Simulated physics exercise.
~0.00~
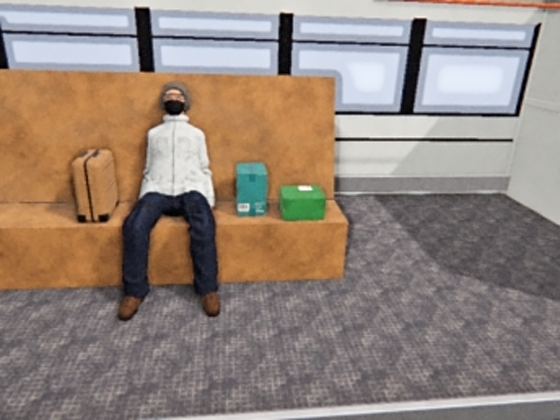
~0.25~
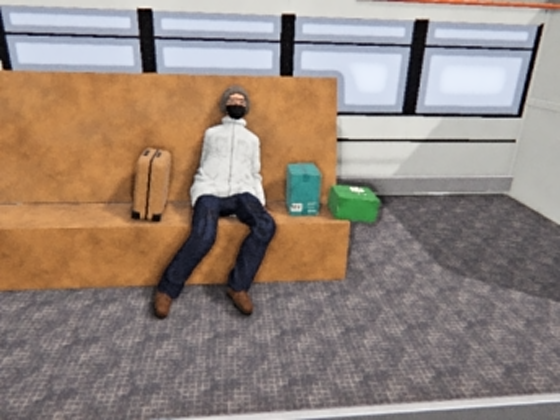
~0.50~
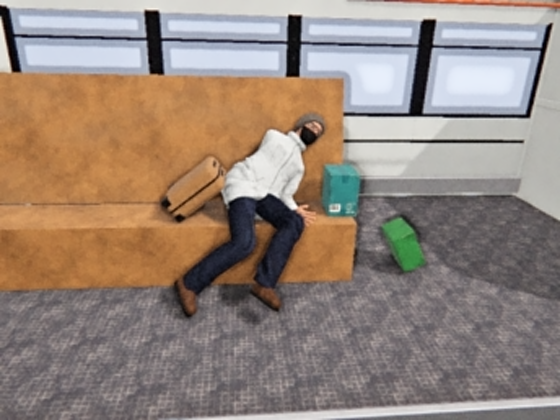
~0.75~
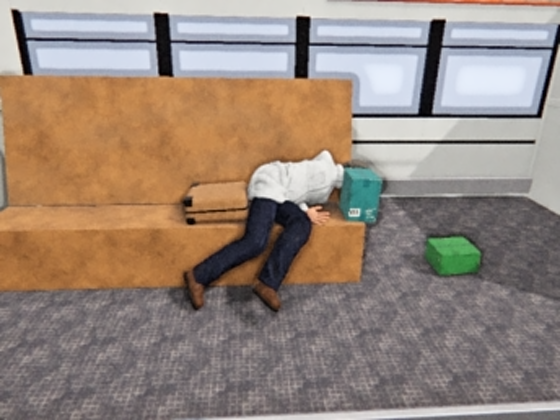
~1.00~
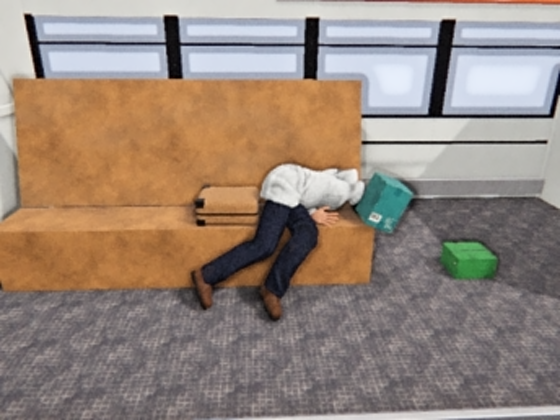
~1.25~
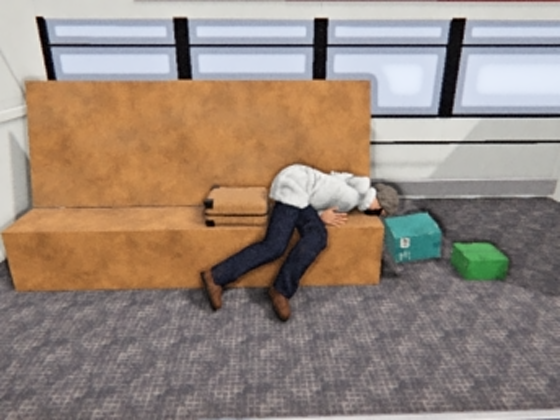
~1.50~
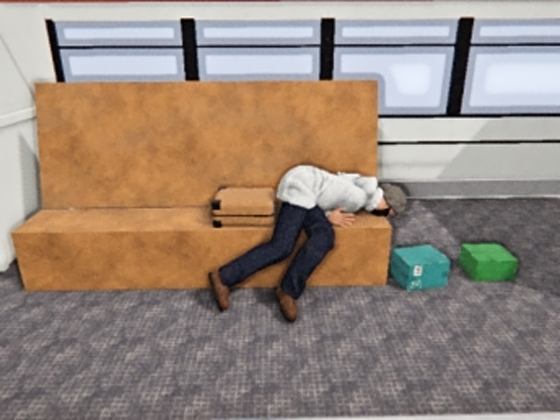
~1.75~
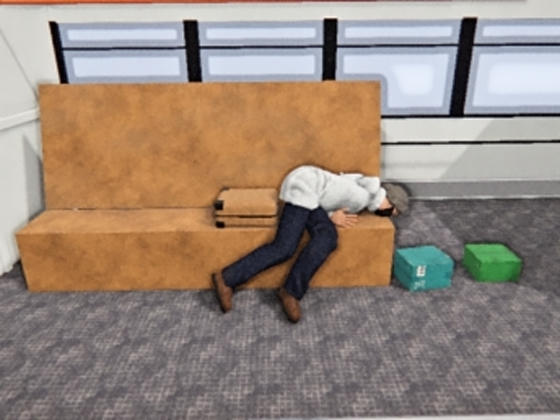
On a shuttle's side bench, a limp, masked commuter slid right and slumped sideways as a brown case tipped over, a green carton tumbled off, and then a teal pack dropped beside it, leaving the commuter draped across the seat by the case.
